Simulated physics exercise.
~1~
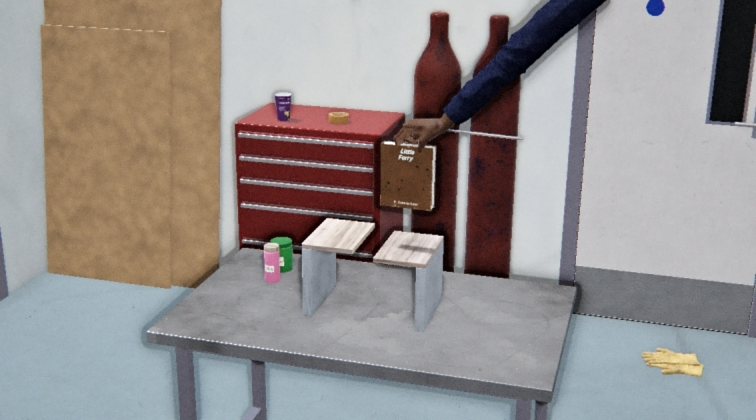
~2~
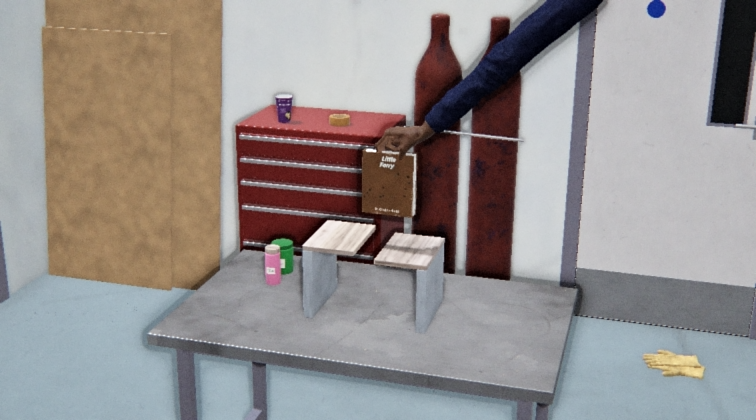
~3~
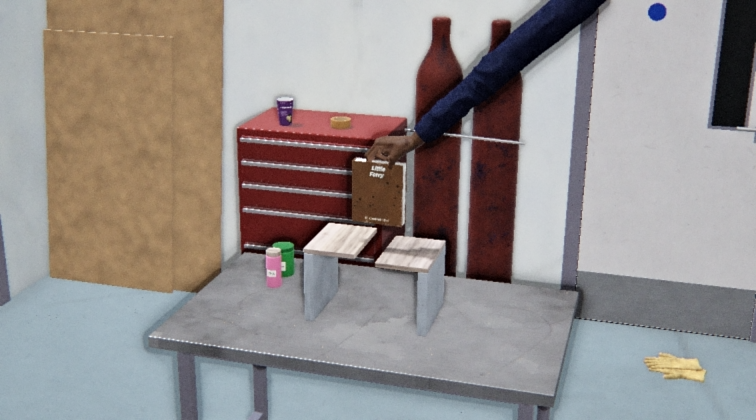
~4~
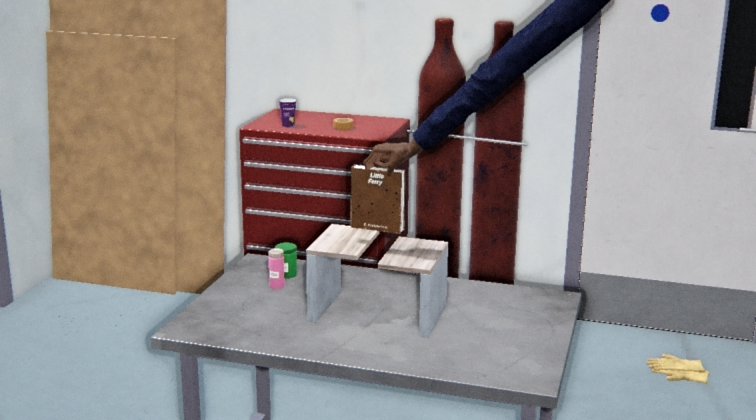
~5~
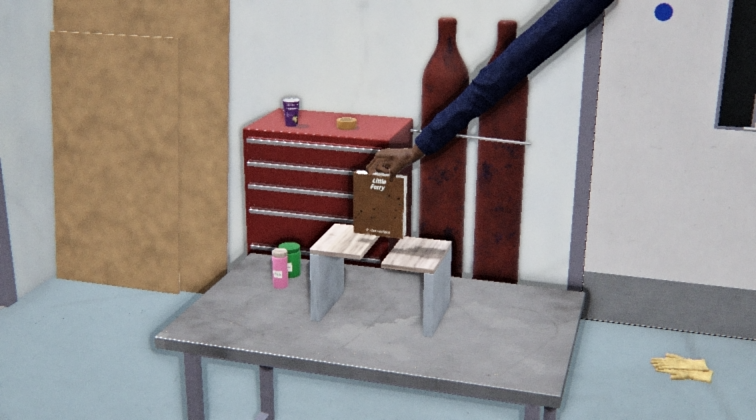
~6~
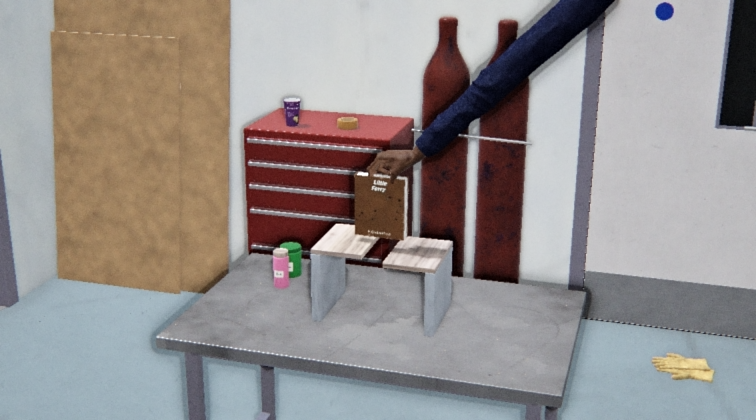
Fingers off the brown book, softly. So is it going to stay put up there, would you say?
I foresee it remaining up top.
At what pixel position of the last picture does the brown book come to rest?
It winds up at roughly (386, 214).
Then, 0.10 s after the last picture, things are still on the move.
Then, 0.20 s after the last picture, brown book tipped 8° from how it was near (385, 214).
Then, 0.40 s after the last picture, brown book resting near (385, 214).
Then, 0.60 s after the last picture, brown book tipped 10° from how it was near (386, 214).
At rest, left askew, brown book; the other 2 in place. Seen from the same camera at the end, brown book near (386, 214). The book is caught.
